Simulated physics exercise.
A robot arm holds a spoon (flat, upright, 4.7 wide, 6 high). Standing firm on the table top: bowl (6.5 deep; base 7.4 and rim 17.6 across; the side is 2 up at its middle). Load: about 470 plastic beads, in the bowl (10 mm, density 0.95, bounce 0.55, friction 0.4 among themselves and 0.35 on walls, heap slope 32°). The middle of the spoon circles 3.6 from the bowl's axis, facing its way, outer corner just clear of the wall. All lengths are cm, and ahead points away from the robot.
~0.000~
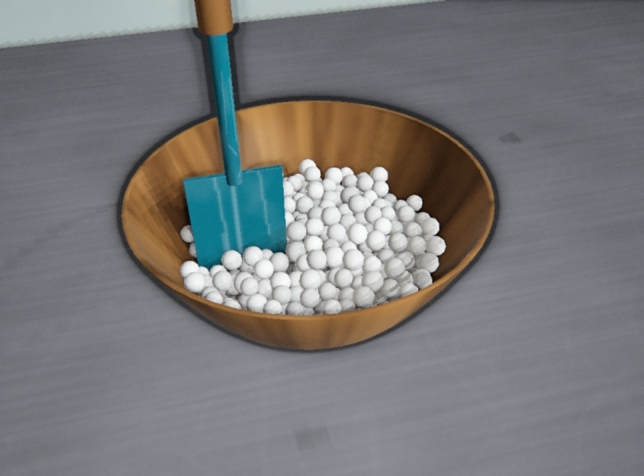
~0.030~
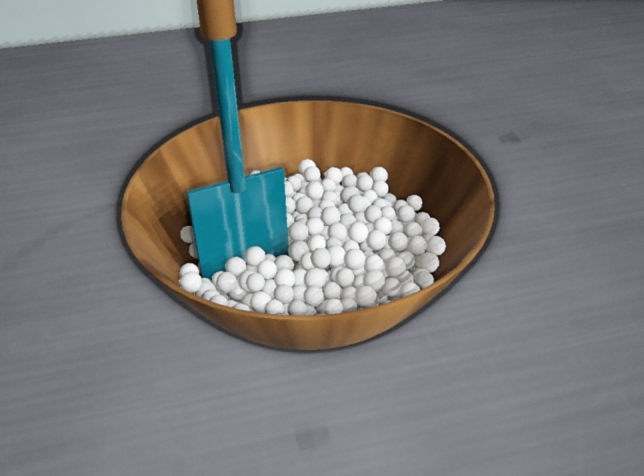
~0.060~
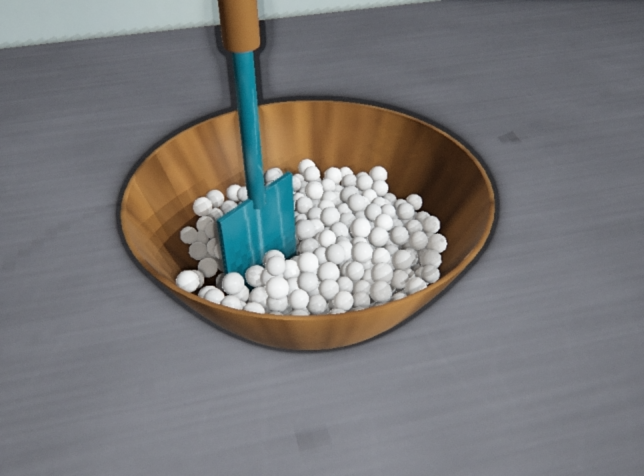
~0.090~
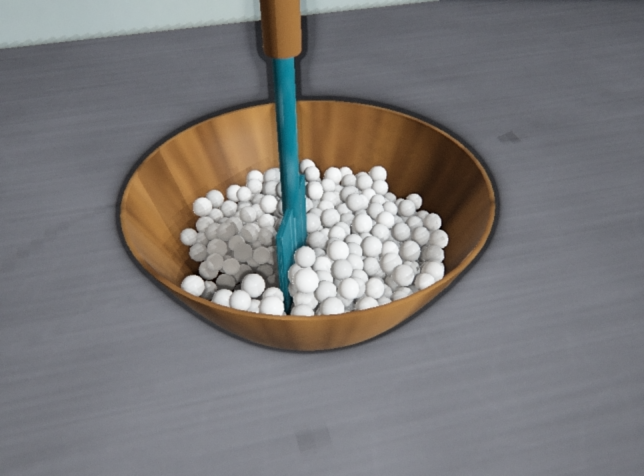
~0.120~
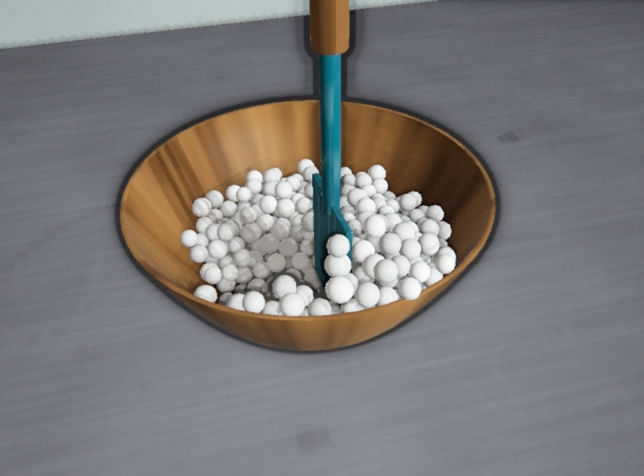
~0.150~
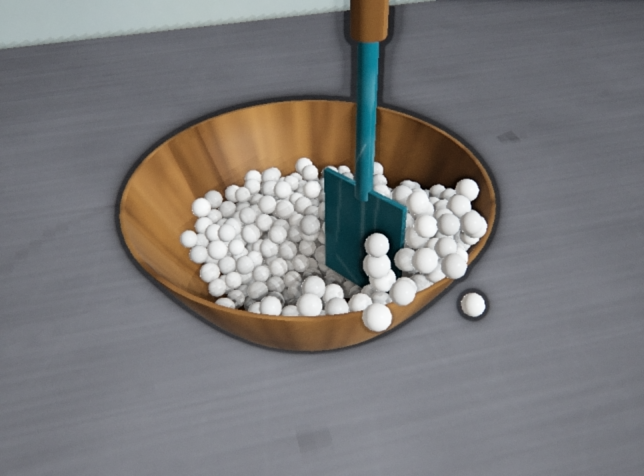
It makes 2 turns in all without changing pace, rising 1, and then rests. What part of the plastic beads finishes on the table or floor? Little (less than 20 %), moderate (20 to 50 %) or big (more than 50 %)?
On the table or floor the share is moderate, 20 to 50 %.
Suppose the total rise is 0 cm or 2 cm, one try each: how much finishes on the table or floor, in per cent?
Some 40 and 25 per cent.
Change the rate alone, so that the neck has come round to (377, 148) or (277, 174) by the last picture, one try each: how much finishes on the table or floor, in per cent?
About 35 and 5 per cent.
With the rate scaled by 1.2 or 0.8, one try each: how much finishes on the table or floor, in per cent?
Some 40 and 20 per cent.
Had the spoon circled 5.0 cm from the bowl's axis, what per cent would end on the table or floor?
In that case some 5 per cent.
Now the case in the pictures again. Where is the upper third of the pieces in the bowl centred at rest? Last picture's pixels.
At about (279, 246).
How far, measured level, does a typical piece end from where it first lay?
Roughly 10 cm.
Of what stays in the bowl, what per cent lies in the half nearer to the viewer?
Roughly 50 per cent.
After 0.40 s, 354° round, highest piece 9 above the table; 376 in the bowl, 66 on the table or floor, 28 in flight or on the tool.
After 0.65 s, 225° round, highest piece 8 above the table; 333 in the bowl, 129 on the table or floor, 8 in flight or on the tool.
After 0.97 s, 0° round, highest piece 5 above the table; 318 in the bowl, 152 on the table or floor.
After 1.67 s, 0° round, highest piece 5 above the table; 318 in the bowl, 152 on the table or floor.
In the end, 318 in the bowl, 152 on the table or floor. That is 32 % on the table or floor.
